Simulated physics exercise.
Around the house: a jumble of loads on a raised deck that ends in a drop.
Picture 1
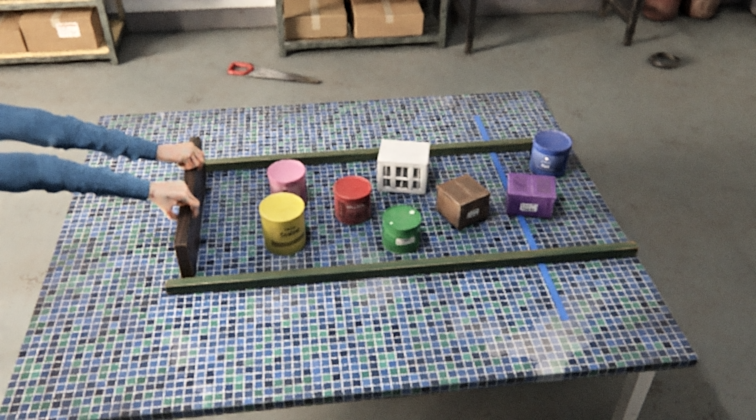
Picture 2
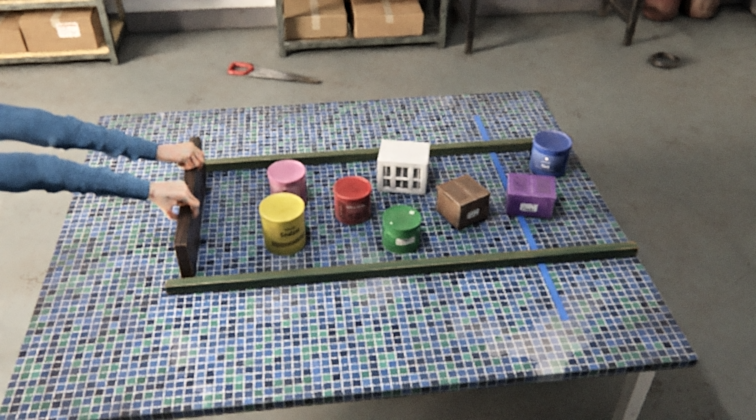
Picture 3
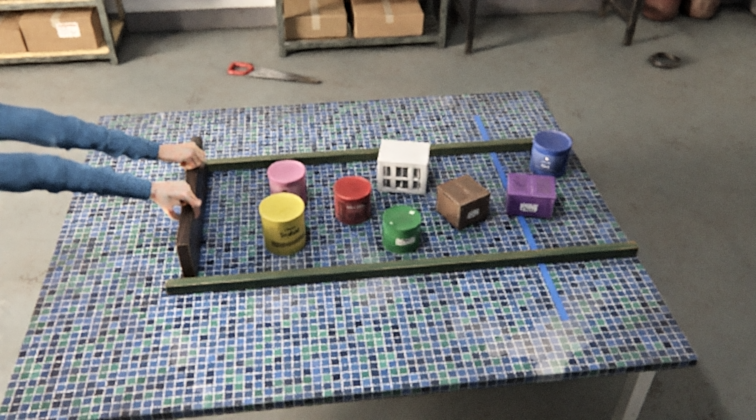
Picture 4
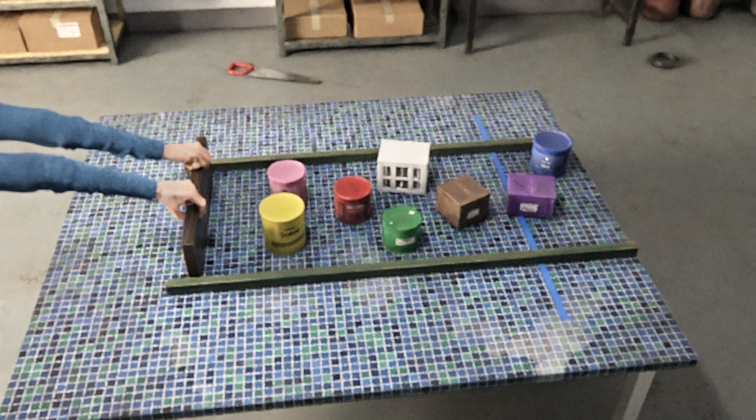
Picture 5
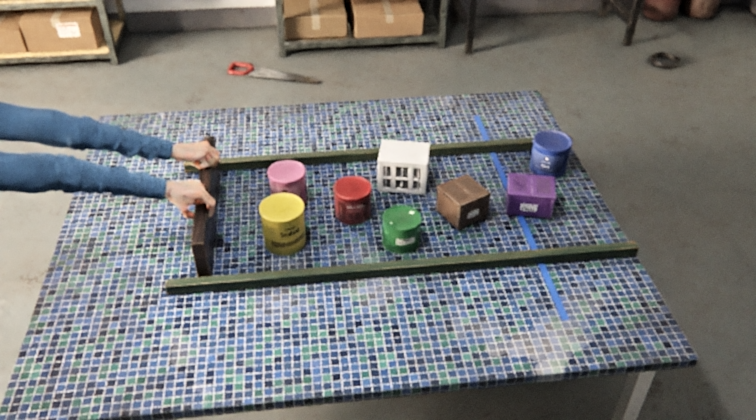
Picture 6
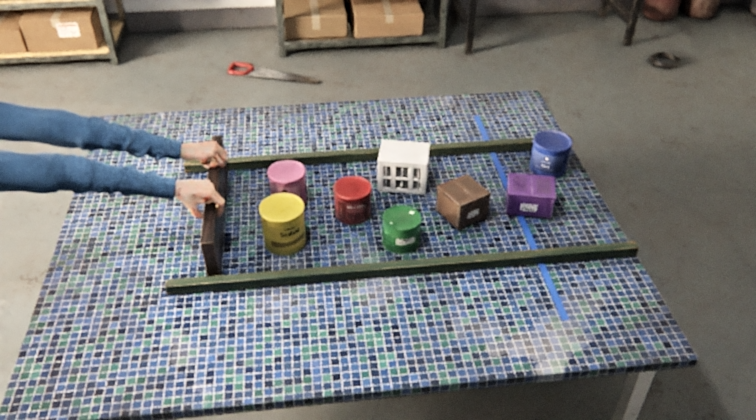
Two hands in blue sleeves grip a dark plank on a table covered in small blue, green and white tiles, seen from above at an angle in a workshop-like room. Between two long rails sit pink, yellow, red and green pails, a white crate, and brown and purple totes, with a blue pail beyond blue tape at right. The hands hold nearly still, then slide the plank slightly rightward, while the containers and camera stay still.
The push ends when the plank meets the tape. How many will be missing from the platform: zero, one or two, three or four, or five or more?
Here the number that fall off is one or two.
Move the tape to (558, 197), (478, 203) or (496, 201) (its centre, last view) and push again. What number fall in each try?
Down on the ground: 4, 0 and 0.
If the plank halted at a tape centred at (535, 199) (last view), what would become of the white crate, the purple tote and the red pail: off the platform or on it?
The white crate is kept; the purple tote goes over; the red pail remains up.
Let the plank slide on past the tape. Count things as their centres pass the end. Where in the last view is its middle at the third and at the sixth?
Its middle is around (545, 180) and later (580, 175).
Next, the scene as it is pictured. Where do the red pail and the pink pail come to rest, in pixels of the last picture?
The red pail at (560, 191), the pink pail at (528, 174).
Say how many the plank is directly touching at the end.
In contact: 2.
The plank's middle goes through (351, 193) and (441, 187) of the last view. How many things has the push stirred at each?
By then 5, and 7.
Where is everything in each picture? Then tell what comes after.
Blue pail (550, 154); purple tote (530, 196); brown tote (462, 202); plank (192, 205); tape (513, 200), in the first frame.
Purple tote (530, 196); white crate (404, 167), in the second frame.
Brown tote (462, 202); yellow pail (283, 225), in the third frame.
Blue pail (550, 154); pink pail (288, 186), in the fourth frame.
Purple tote (530, 196); plank (207, 204), in the fifth frame.
Blue pail (550, 154); purple tote (530, 196); brown tote (462, 202); plank (216, 203); tape (513, 200), in the sixth frame.
A little later, none off yet; blue pail at rest near (550, 154); purple tote at rest near (530, 196); brown tote at rest near (462, 202).
When it is over, the number that fall off is one or two; down, purple tote.
